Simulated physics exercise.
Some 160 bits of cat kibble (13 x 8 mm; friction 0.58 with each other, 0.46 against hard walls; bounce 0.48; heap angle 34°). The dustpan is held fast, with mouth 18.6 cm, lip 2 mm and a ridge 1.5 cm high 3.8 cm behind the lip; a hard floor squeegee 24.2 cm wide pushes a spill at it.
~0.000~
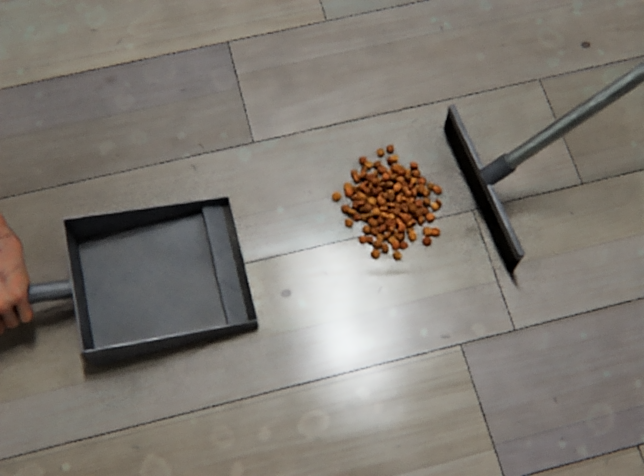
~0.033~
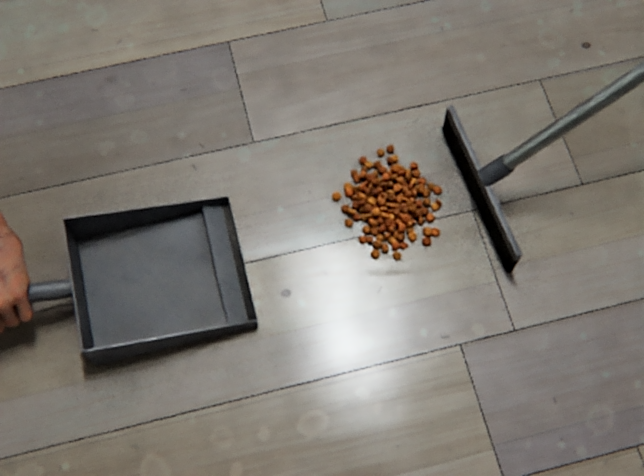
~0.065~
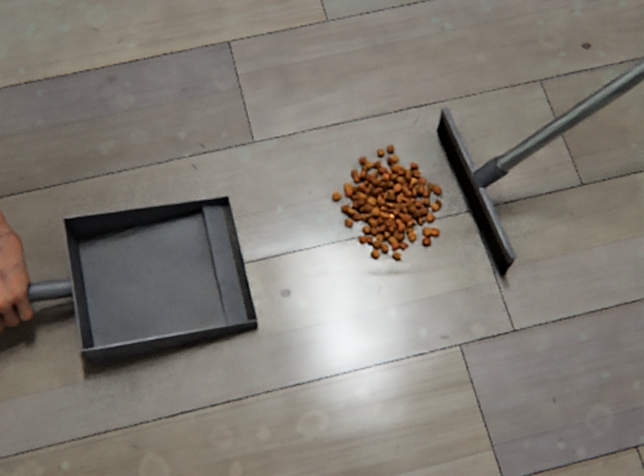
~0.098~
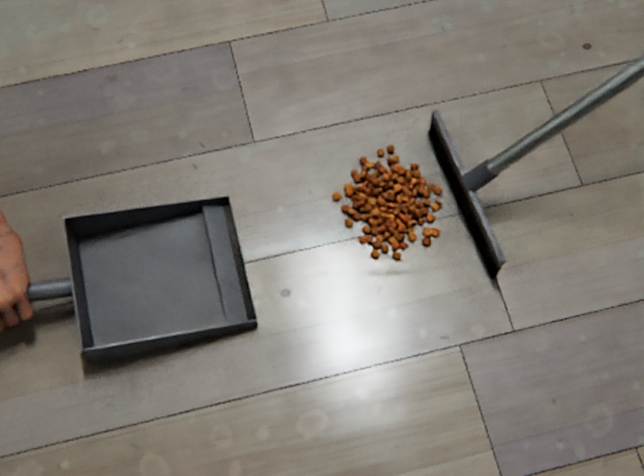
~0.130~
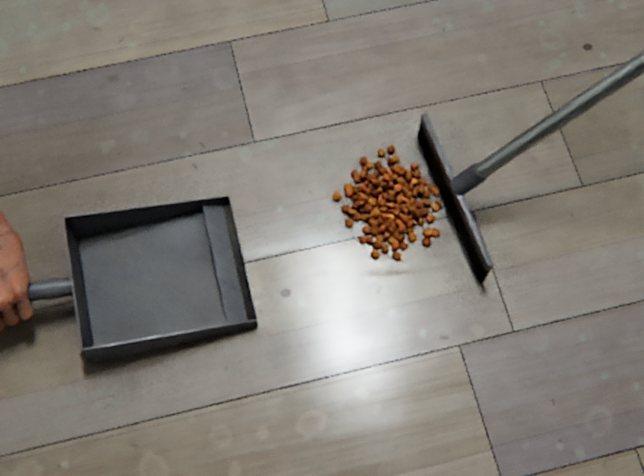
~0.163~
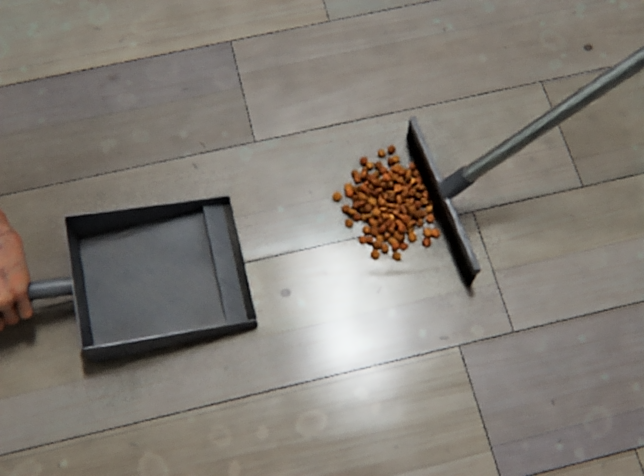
On a wood-look plank floor, a hand held a dark dustpan still on the left while a long-handled squeegee slid leftward and just began nudging the edge of a brown kibble pile.
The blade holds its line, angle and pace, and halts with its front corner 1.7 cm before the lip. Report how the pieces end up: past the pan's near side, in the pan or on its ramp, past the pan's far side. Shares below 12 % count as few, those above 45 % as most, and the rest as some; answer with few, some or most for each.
Final split: Near side: Few; pan: Some; far side: Some.
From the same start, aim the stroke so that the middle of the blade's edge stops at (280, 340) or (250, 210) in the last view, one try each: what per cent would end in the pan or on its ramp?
I'd expect about 20 percent, then about 25 percent.
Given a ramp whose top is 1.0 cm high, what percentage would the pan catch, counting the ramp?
In that case some 40 per cent.
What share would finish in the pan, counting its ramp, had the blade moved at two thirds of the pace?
It would come to roughly 40 percent.
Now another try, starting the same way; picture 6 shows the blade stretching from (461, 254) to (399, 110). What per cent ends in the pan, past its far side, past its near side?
Pan 15; far 40; near 0.
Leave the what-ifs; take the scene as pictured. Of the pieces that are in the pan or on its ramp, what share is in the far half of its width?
Share: Approx. 70 %.
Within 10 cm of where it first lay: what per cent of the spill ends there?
I'd guess some 0 per cent.
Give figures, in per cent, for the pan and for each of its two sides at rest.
Near: 5; pan: 35; far: 15 (percent).
After 0.40 s, middle of the blade 16 cm from the lip; 0 % over the lip, far side 15 %, near side 0 %.
After 0.56 s, middle of the blade 7 cm from the lip; 0 % over the lip, far side 15 %, near side 0 %.
After 0.84 s, middle of the blade 3 cm from the lip; 35 % over the lip, far side 15 %, near side 5 %.
In the end, at 1.2 s, near side 5 %, pan 35 %, far side 15 %, in front of the lip or behind the blade 45 %.
